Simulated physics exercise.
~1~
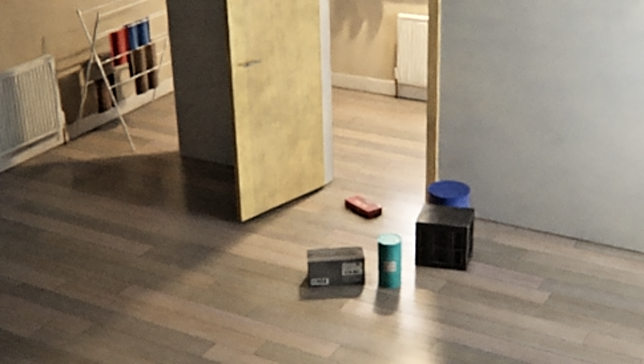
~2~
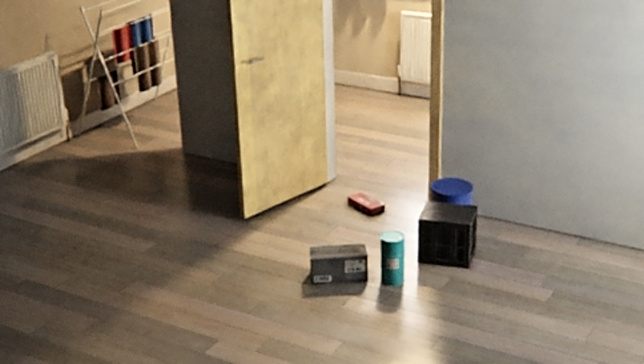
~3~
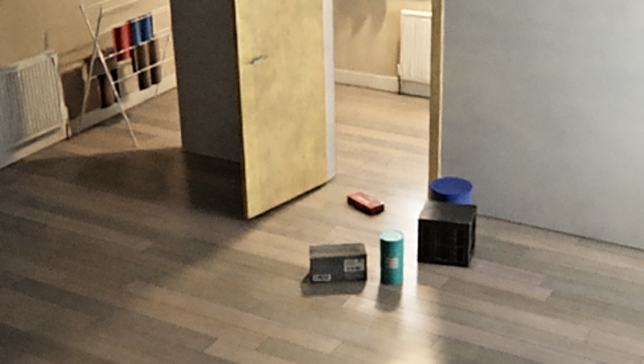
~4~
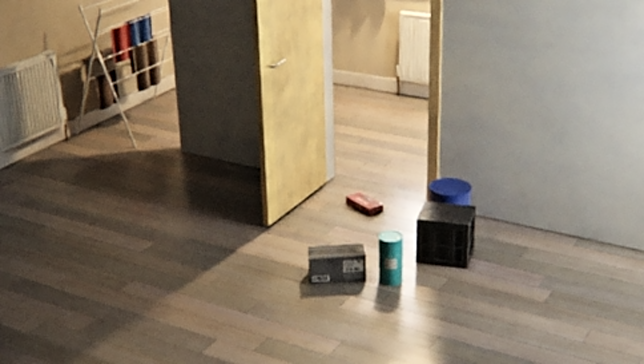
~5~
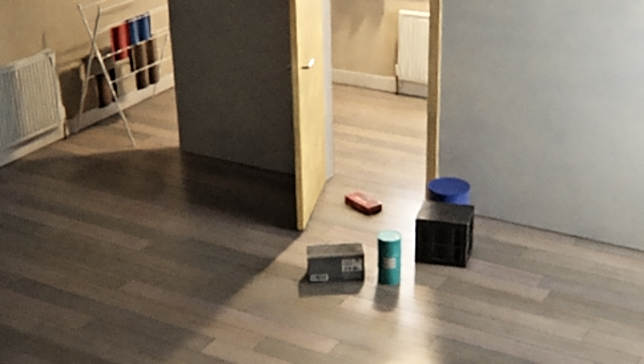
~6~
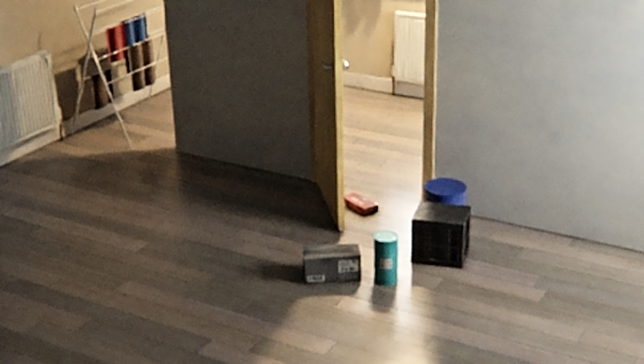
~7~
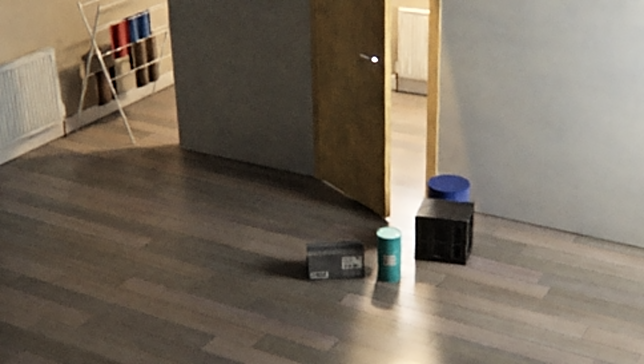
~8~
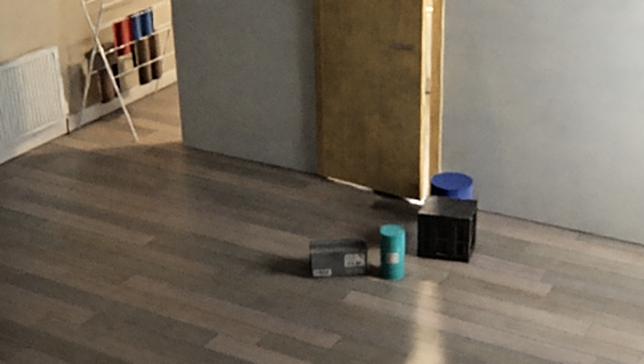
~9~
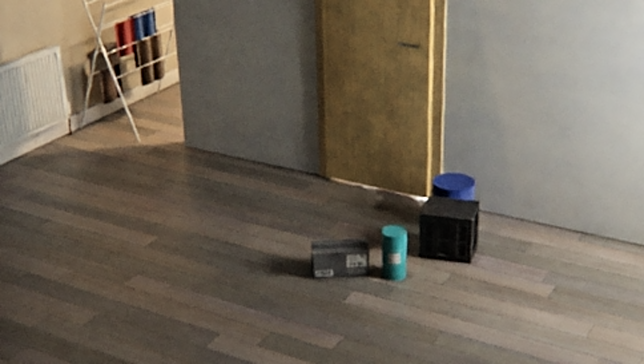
A yellowish door swings steadily towards its frame, passing behind a grey parcel and a turquoise canister and hiding the red packet on the floor, until it is shut, with the parcel, canister, black crate and blue pail still standing in front.
